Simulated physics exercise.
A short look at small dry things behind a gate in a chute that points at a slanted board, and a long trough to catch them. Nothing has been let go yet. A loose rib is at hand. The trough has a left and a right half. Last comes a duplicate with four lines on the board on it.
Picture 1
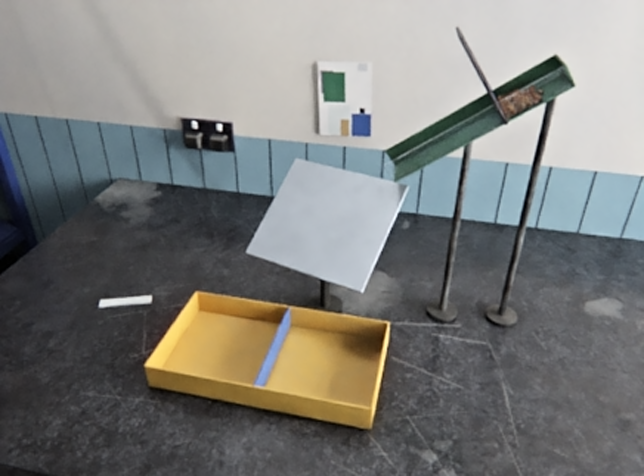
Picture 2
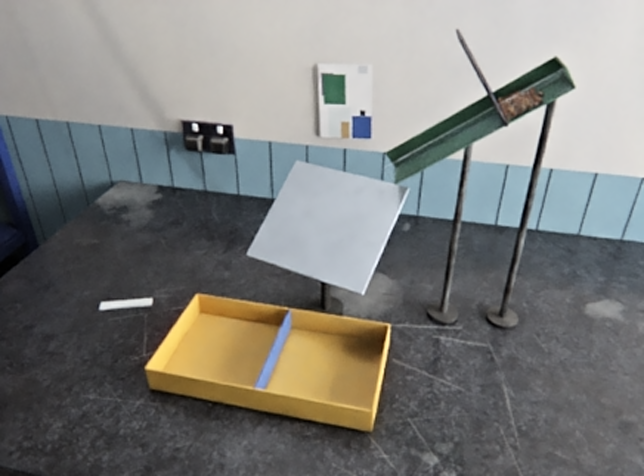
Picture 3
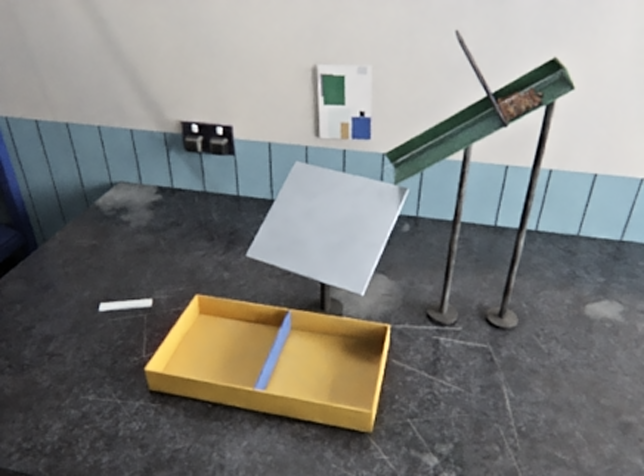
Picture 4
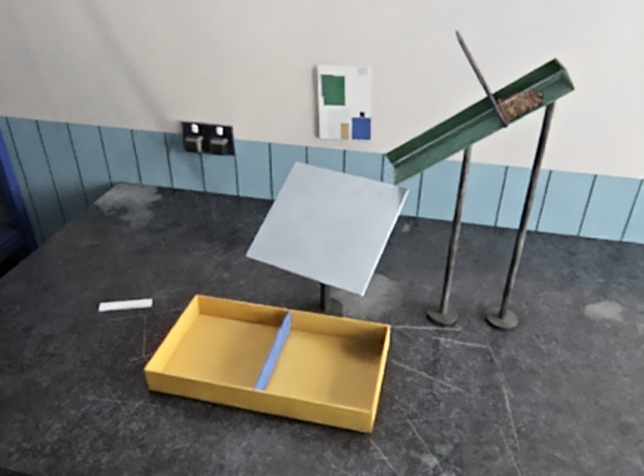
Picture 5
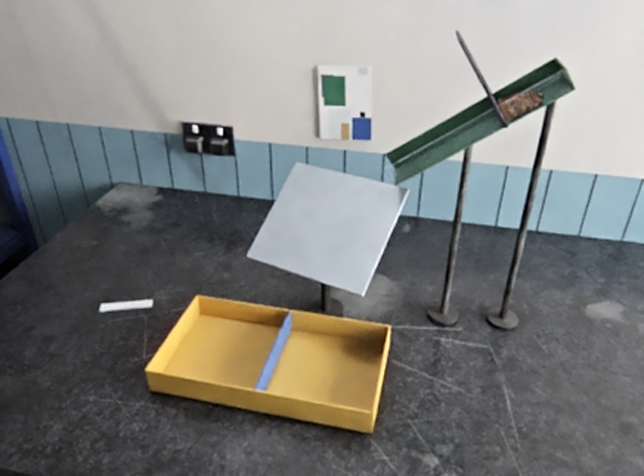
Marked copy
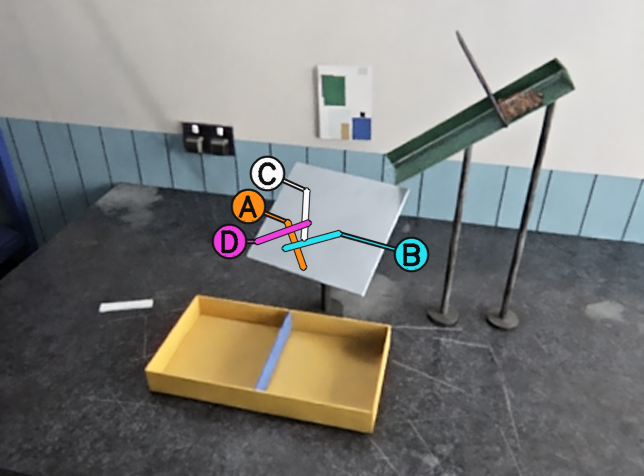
Nothing moves as a green chute holding small brown pieces stands above a divided yellow tray.
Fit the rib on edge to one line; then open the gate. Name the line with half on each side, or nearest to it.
C beats the others.
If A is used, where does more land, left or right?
The right half.
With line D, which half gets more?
The left half.
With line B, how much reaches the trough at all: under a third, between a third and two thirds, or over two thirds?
Over two thirds.
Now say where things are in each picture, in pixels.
Load behind the gate (518, 103), cereal balls; lip of the chute (395, 174), sloping gently, in the first frame.
Middle of the board (326, 222), tilted fairly steeply; middle of its low edge (301, 274); of its high edge (350, 173), in the second frame.
Front corners of the trough (145, 369) and (372, 412); front end of its middle wall (254, 390), in the third frame.
Middle of the load (518, 106); lip (395, 178), in the fourth frame.
Middle of the load (519, 106); lip (395, 178), in the fifth frame.
On the marked copy, line A from (287, 222) to (303, 267); line B from (338, 233) to (285, 248); line C from (306, 190) to (304, 238); line D from (308, 223) to (257, 241).
Choosing A, of what is caught, about a tenth in the left half, the larger part in the right.
Choosing B, of what is caught, almost all in the left half, about a tenth in the right.
Choosing C, of what is caught, roughly half in the left half, roughly half in the right.
Choosing D, of what is caught, almost all in the left half, just a few in the right.
